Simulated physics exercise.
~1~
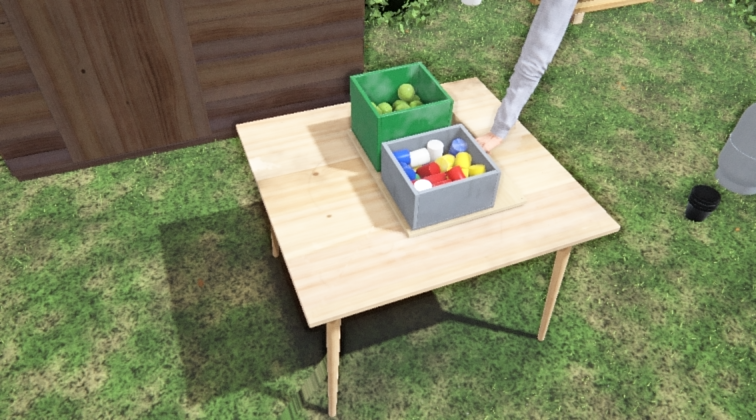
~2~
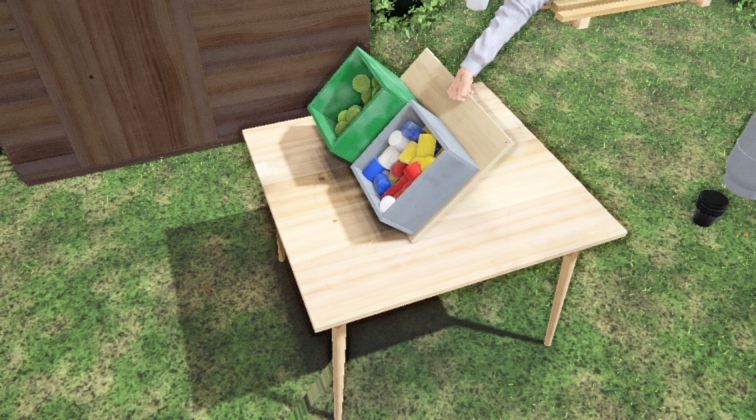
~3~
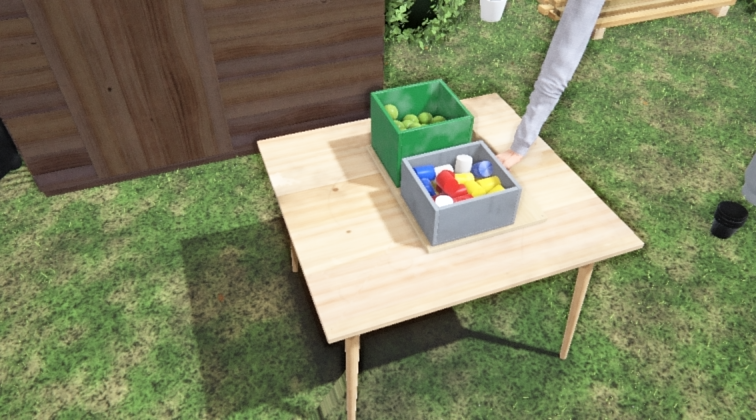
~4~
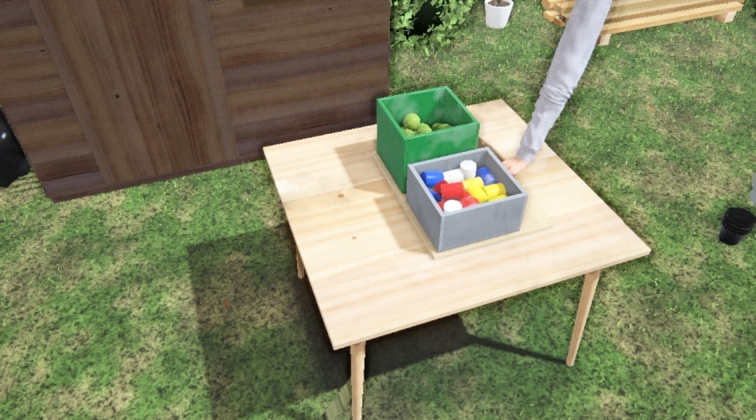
A grey-sleeved arm reaches from the upper right to a pale wooden table on a lawn, seen from above, with a dark wooden wall at the left. On the table, a board holds a green tub of green apples at the back and a grey tub of red, yellow, blue and white jars nearer the front. The hand lifts the board's right edge, tipping both tubs steeply to the left while their contents stay inside. The board then comes back down flat as the view drifts slightly left. At the end, both tubs sit level, still full, with nothing spilled.
